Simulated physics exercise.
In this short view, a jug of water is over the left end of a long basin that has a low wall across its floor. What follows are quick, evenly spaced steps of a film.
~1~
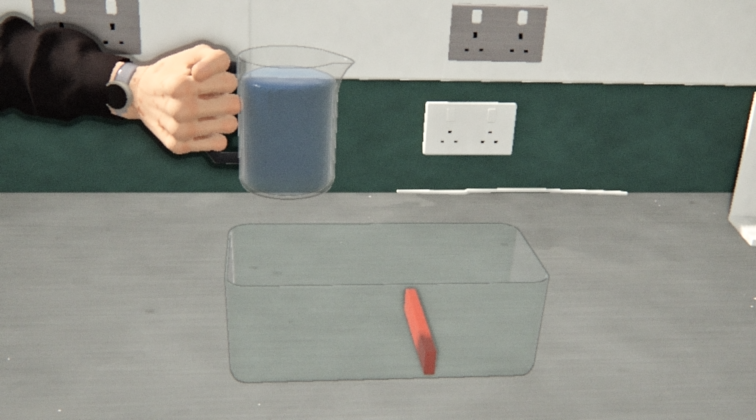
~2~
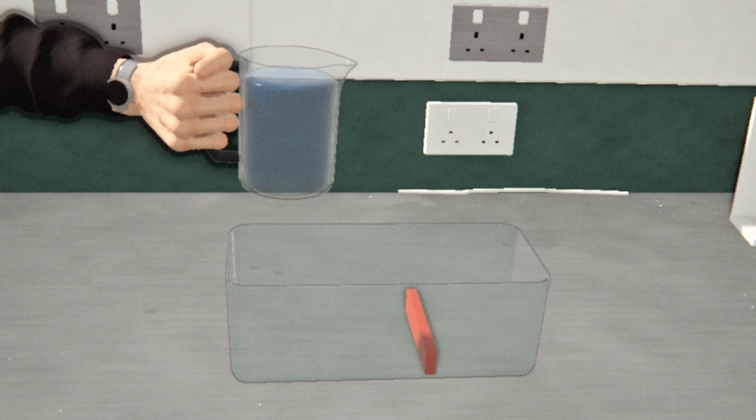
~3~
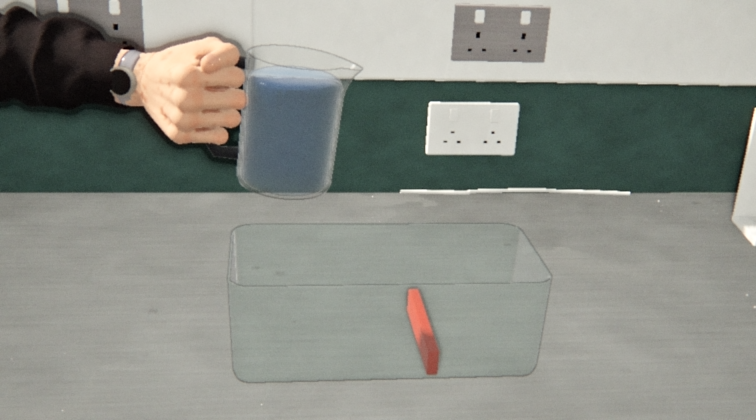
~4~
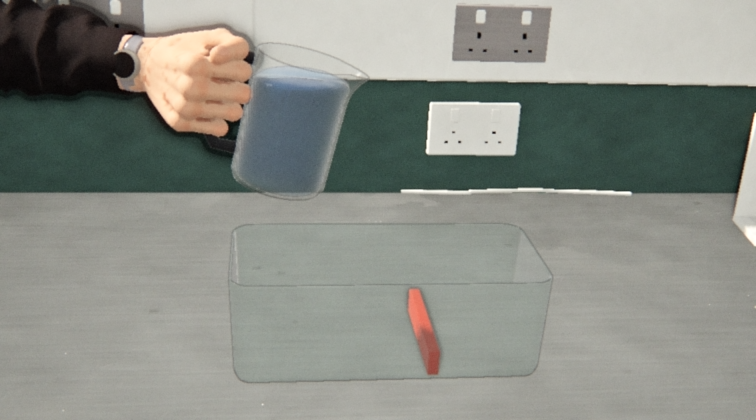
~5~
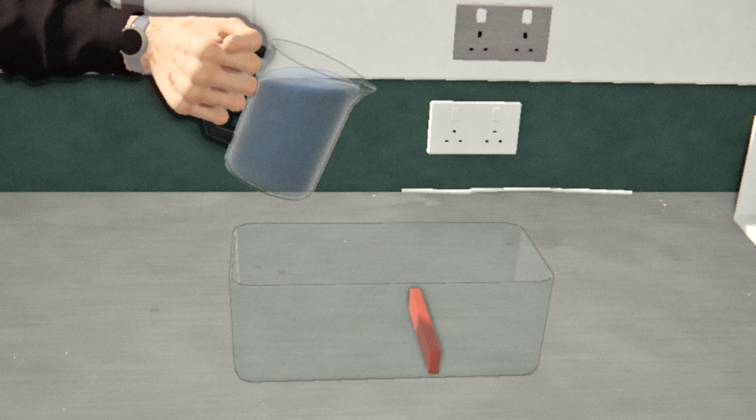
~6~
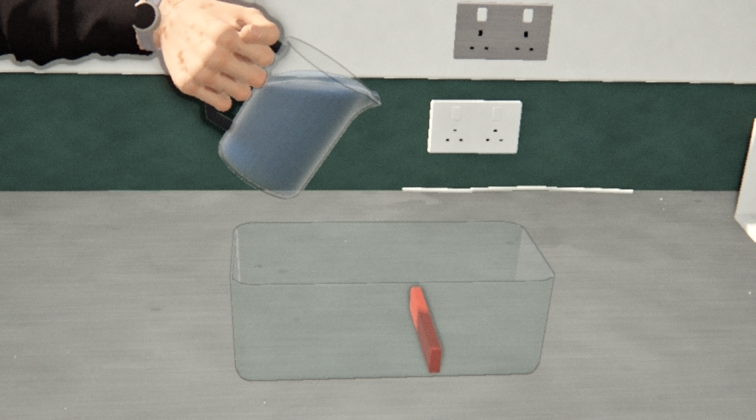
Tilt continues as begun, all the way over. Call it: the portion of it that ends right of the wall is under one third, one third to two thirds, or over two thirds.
One third to two thirds.
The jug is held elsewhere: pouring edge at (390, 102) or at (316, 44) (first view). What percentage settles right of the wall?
65 % and 10 %.
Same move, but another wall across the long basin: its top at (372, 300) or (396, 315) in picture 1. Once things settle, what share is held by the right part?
95 % and 80 %, roughly.
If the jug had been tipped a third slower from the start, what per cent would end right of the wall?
Roughly 50 percent.
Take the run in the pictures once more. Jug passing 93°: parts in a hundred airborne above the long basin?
It's close to 20 percent.
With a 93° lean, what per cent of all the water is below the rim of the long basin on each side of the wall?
Roughly 0 per cent on the left, roughly 10 per cent on the right.
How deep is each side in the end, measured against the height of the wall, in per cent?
About 50 left, about 70 right.
A moment on, the jug is tipped on its side and 66 per cent is still to pour, 2 is left of the wall and 10 right of it.
Next, the jug is tipped right over and 19 per cent is still to pour, 32 is left of the wall and 30 right of it.
Then the jug is tipped right over and 3 per cent is still to pour, 51 is left of the wall and 41 right of it.
Later the jug is tipped right over and 0 per cent is still to pour, 56 is left of the wall and 41 right of it.
In the end 56 per cent lies left of the wall, 42 right of it and 2 outside.
